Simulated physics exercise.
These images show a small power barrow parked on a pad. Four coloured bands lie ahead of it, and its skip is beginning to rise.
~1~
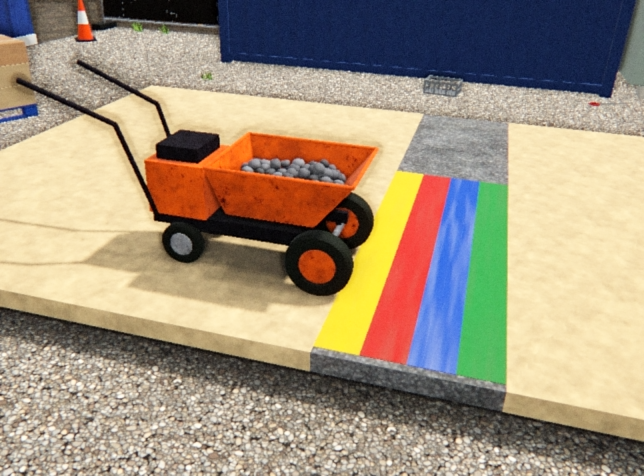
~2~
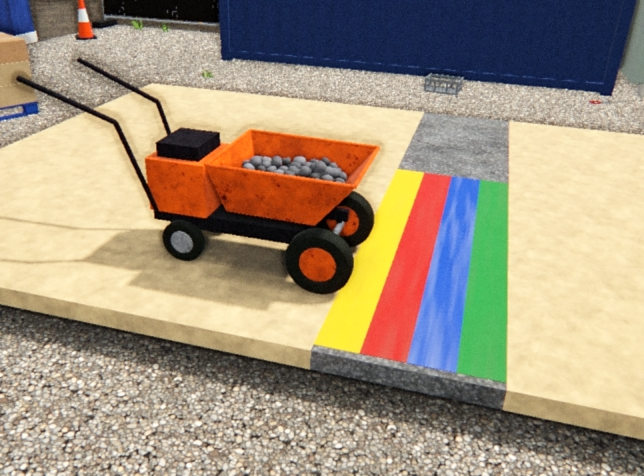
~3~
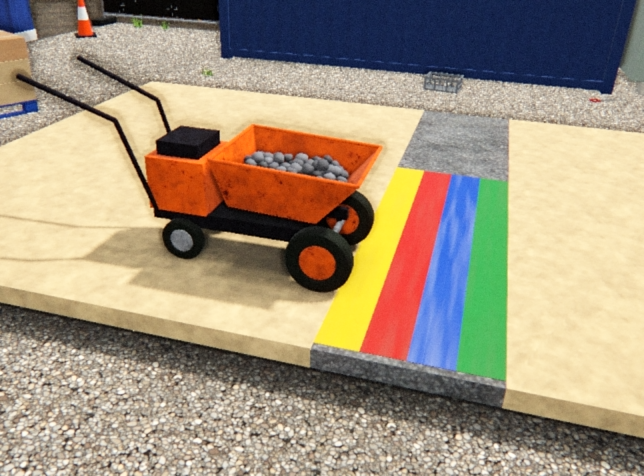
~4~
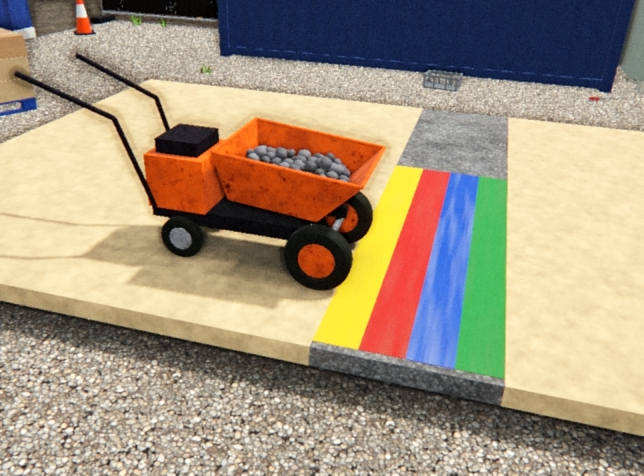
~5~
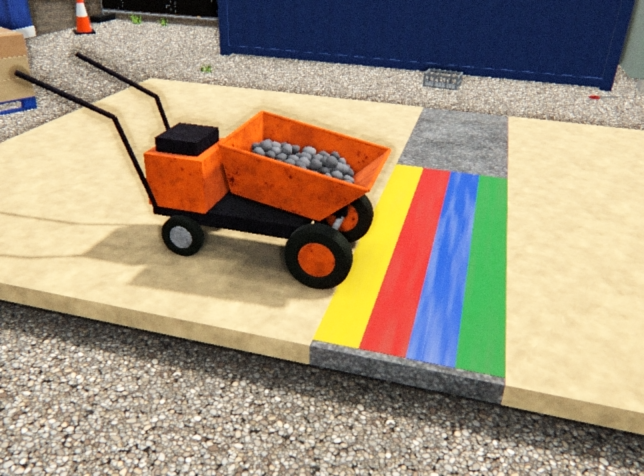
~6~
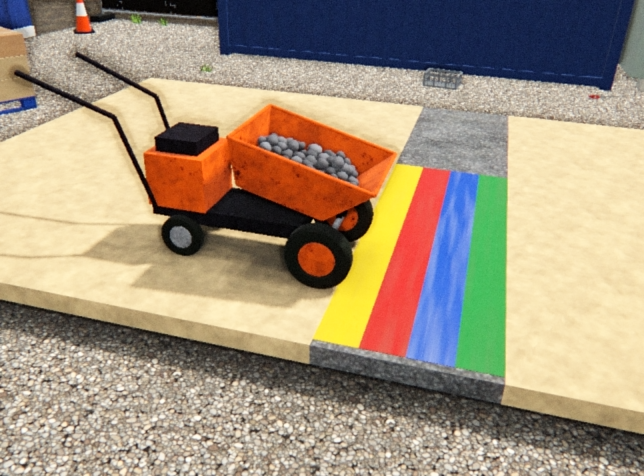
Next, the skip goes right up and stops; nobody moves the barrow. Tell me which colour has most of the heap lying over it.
Most of the heap lies over blue.
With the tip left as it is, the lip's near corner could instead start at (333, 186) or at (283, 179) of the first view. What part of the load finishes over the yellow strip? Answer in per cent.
Try 1: 0 %. Try 2: 40 %.
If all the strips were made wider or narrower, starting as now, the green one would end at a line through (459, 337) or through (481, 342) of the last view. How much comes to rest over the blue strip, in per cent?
About 30 % and 40 %.
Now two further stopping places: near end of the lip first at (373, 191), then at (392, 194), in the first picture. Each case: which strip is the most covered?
The first case gives that blue strip, the second gives the green one.
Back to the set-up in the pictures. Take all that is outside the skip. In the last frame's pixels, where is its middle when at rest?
At about (448, 275), give or take.
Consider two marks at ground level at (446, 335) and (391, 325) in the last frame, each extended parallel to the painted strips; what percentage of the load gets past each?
I reckon some 30 per cent and some 80 per cent.
Shortly afterwards, skip tipped well over; the whole lot in the skip.
Next, skip tipped steeply; all but a few in the skip; only a few over the red strip; a little over the blue strip.
Some moments later, skip tipped right over; near a quarter in the skip; a little over the red strip; near half over the blue strip; near a quarter over the green strip; only a few off the paint.
In the end, skip tipped right over; a little in the skip; none at all over the yellow strip; a little over the red strip; near half over the blue strip; near a quarter over the green strip; only a few off the paint.
